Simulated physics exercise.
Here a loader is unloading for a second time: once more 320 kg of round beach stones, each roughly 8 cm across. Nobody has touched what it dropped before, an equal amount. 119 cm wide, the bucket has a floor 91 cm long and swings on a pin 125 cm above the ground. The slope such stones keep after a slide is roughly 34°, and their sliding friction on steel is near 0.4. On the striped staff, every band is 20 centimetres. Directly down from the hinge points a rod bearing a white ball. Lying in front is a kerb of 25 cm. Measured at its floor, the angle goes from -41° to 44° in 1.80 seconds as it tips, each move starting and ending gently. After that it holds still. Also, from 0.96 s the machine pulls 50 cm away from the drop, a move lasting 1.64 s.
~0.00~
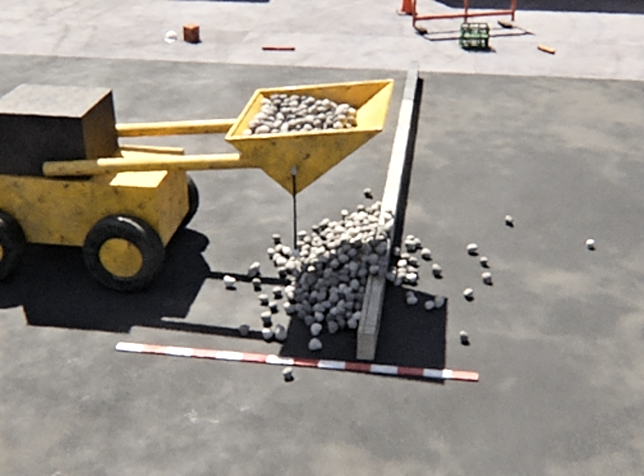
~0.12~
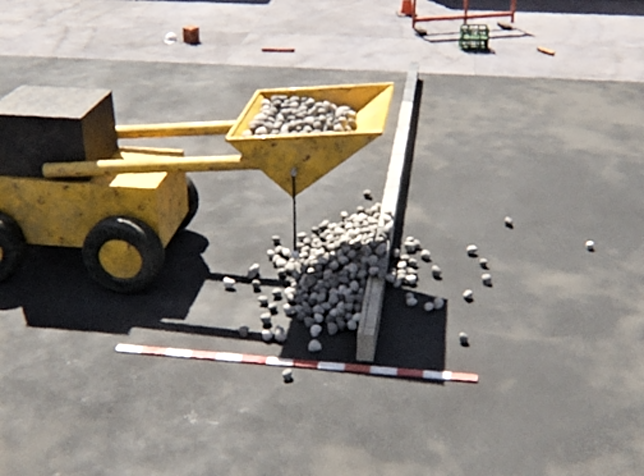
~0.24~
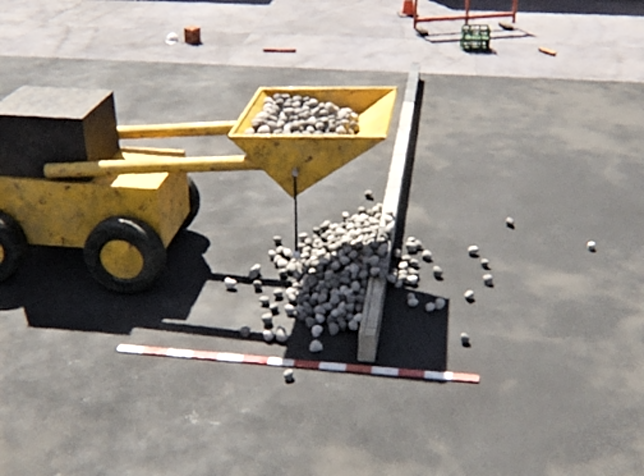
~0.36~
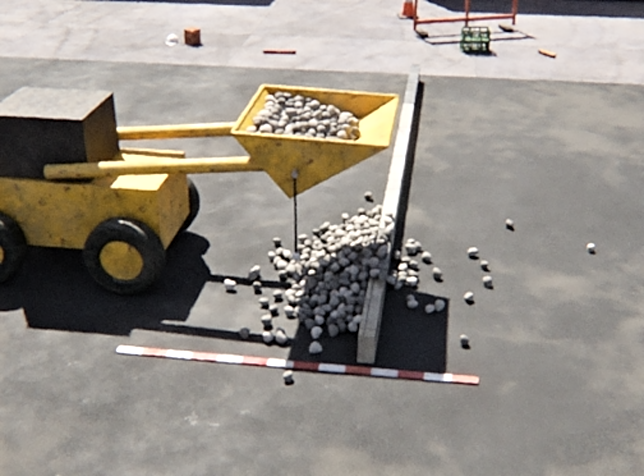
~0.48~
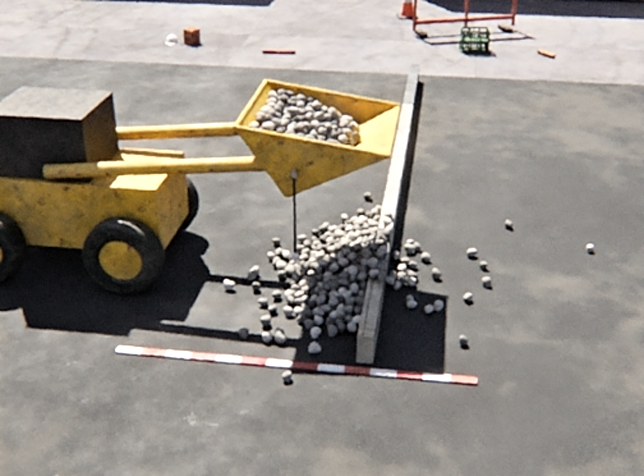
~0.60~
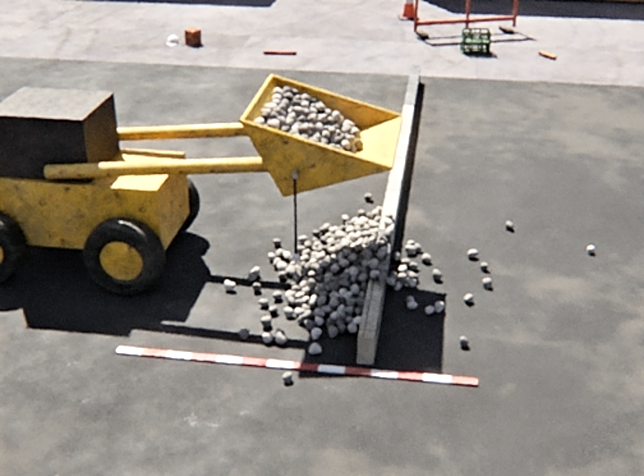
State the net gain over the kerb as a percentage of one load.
36 %.
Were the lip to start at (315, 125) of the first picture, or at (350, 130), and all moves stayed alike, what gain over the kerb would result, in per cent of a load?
First place: Roughly 0 %; second place: Roughly 5 %.
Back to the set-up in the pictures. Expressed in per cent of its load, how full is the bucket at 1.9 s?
Reading: Near 10 % of the load.
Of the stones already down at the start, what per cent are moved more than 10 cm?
Roughly 15 percent.
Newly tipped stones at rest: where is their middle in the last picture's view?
Their centre rests close to (360, 268).
After 1.4 s the floor is at 31°; in per cent of one load, 94 in the bucket, 99 on this side of the kerb, 7 over the kerb; the foremost stones are at (491, 276).
After 1.9 s the floor is at 44°; in per cent of one load, 10 in the bucket, 156 on this side of the kerb, 35 over the kerb; the foremost stones are at (495, 258).
After 3.0 s the floor is at 44°; in per cent of one load, 0 in the bucket, 157 on this side of the kerb, 43 over the kerb; the foremost stones are at (541, 283).
After 5.8 s the floor is at 44°; in per cent of one load, 0 in the bucket, 157 on this side of the kerb, 43 over the kerb; the foremost stones are at (541, 283). Net gain over the kerb, 36.
